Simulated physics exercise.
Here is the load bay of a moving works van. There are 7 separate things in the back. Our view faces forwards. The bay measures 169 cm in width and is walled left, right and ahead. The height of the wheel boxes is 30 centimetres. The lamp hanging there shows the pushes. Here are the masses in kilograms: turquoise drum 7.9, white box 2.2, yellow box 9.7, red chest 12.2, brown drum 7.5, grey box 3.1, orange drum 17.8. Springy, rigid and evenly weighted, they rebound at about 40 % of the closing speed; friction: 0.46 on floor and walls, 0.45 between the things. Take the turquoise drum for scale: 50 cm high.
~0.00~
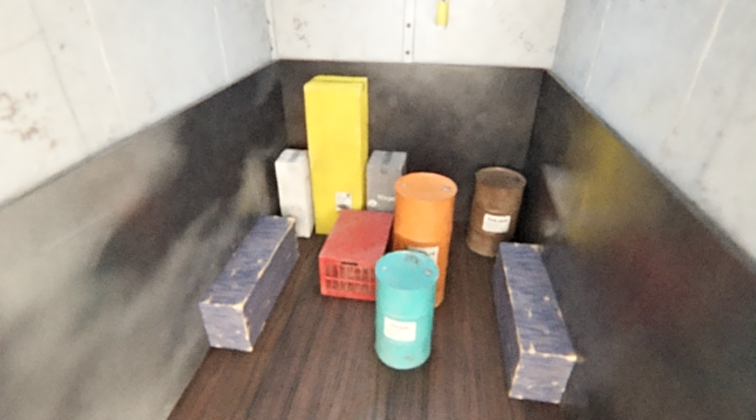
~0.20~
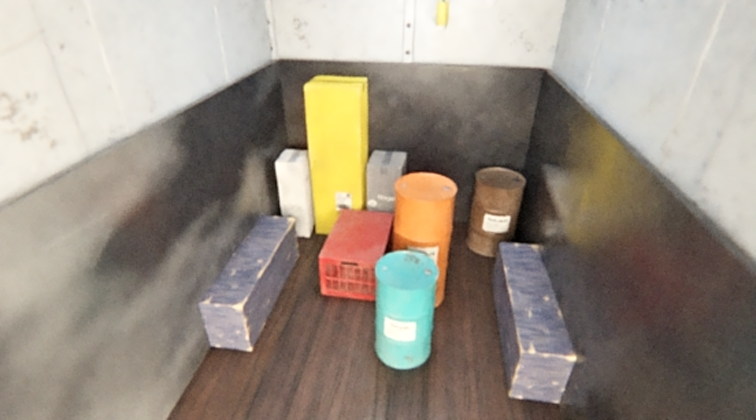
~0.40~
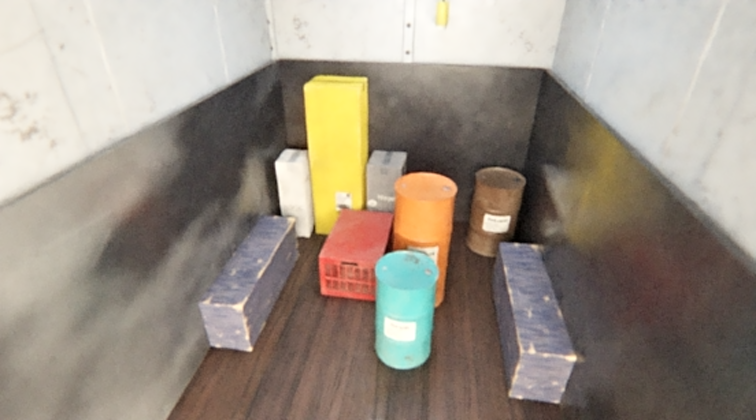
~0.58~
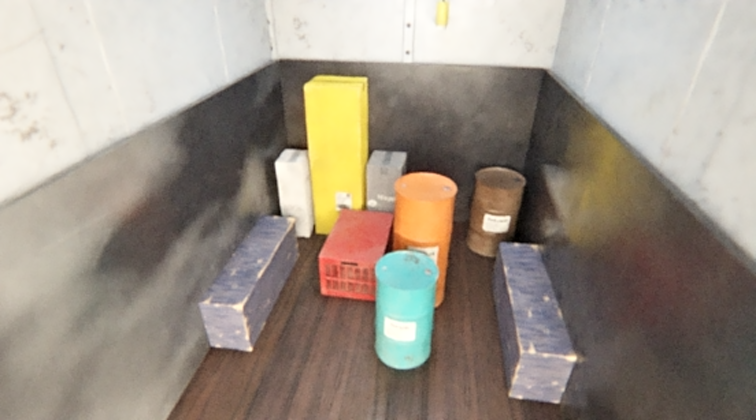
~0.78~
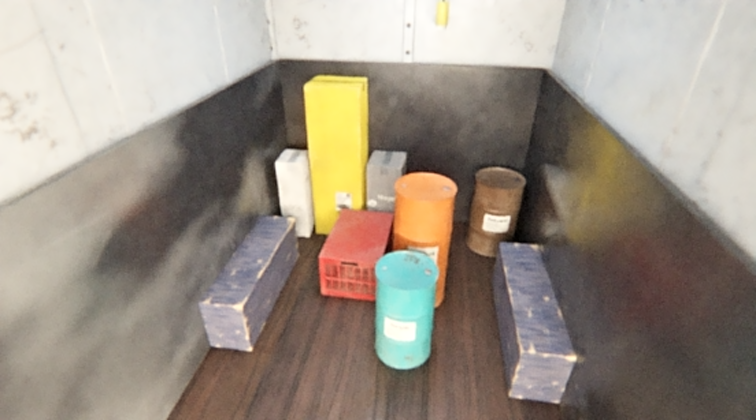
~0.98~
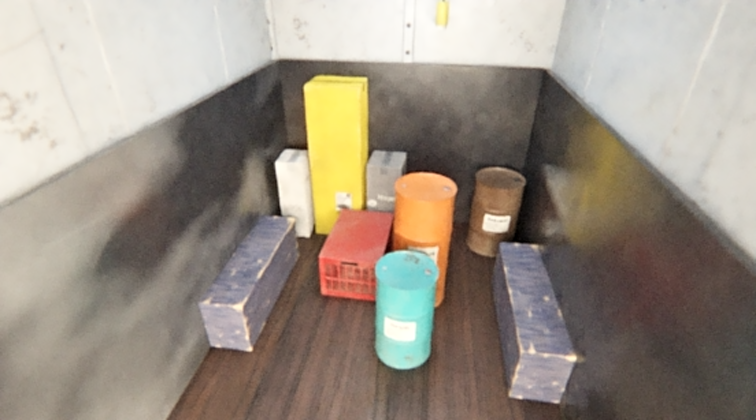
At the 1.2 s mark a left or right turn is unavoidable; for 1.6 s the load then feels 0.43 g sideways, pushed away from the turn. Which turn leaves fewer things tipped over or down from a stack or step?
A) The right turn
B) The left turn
Option A: The right turn.
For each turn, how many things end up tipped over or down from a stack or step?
Steering left costs 3, steering right costs 1.
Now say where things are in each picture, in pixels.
No push; turquoise drum (405, 310); white box (297, 194), in the first picture.
Load feels 0.45 g jolt; brown drum (494, 212); grey box (387, 195), in the second picture.
Load feels 0.45 g jolt; orange drum (421, 243); yellow box (340, 160), in the third picture.
No push; red chest (360, 252); brown drum (494, 212), in the fourth picture.
No push; grey box (387, 195); orange drum (421, 243), in the fifth picture.
No push; turquoise drum (405, 310); white box (297, 194), in the sixth picture.
Turning left. At 1.88 s, load feels 0.43 g right; white box 13° off upright near (309, 193); yellow box 11° off upright; grey box 8° off upright.
After 2.58 s, load feels 0.38 g right; white box 20° off upright near (317, 193); yellow box 54° off upright; grey box 54° off upright.
After 3.08 s, no push; white box 7° off upright near (308, 193); yellow box 55° off upright; grey box 54° off upright.
In the end (4.0 s), toppled in the back, yellow box, grey box and orange drum; the other 4 under 15 cm from the start. At the end, from the last picture's camera, turquoise drum near (406, 310), white box near (295, 193).
Turning right instead, orange drum tipped over or down from a stack or step, 1 of 7 in all.
